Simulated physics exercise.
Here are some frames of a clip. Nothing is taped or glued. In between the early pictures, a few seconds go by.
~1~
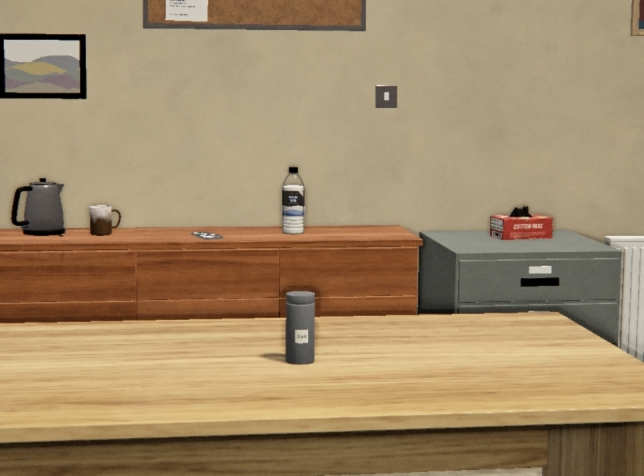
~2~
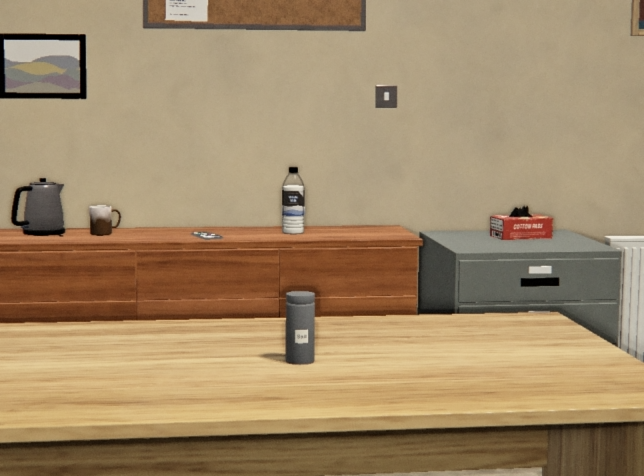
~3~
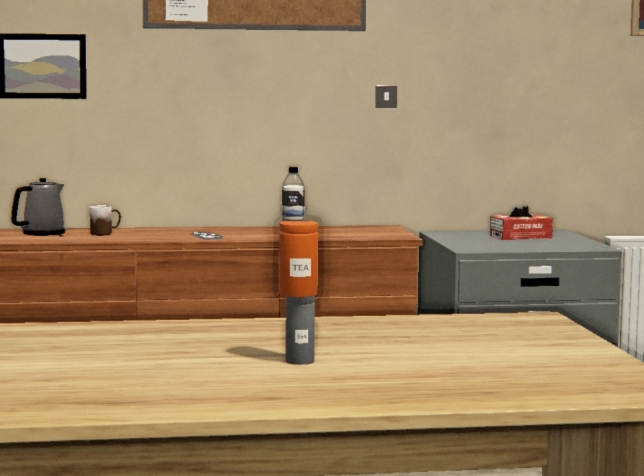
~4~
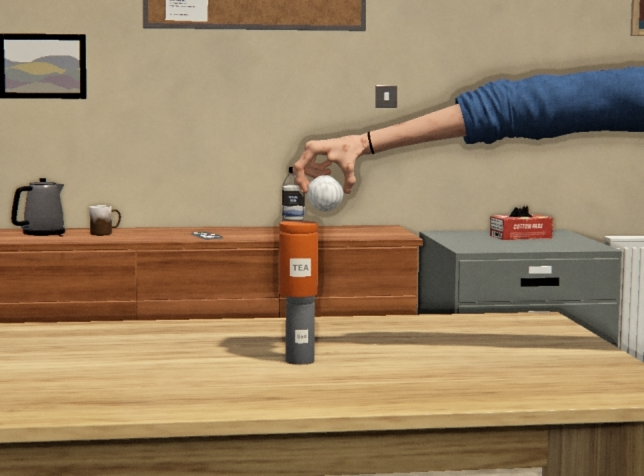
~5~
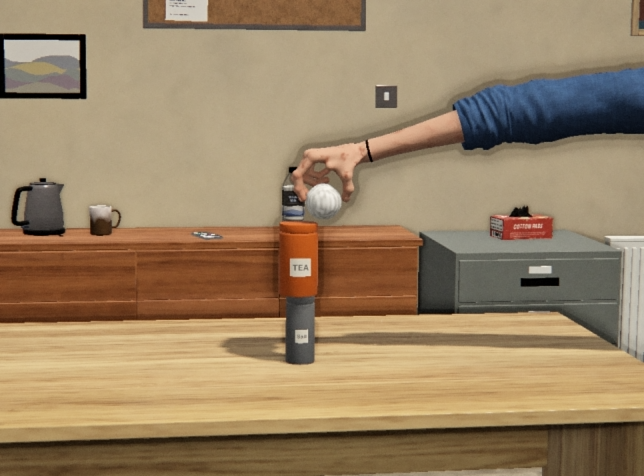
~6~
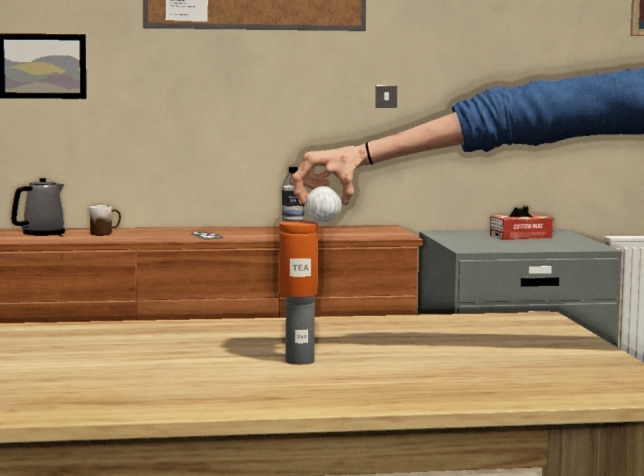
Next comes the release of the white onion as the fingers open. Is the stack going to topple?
Yes. The pile cannot bear the load.
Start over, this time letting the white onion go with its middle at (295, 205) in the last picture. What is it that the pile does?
After that, the pile stays intact.
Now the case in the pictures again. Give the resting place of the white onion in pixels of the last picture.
End spot: Near (365, 343).
Then, 0.40 s later than the last frame, white onion now fallen.
Then, 0.50 s later than the last frame, things are still on the move.
Then, 0.60 s later than the last frame, as before.
When it is over, fallen, white onion; the other 2 as before. End places, in pixels of the last picture, white onion near (366, 344). The pile gives way.
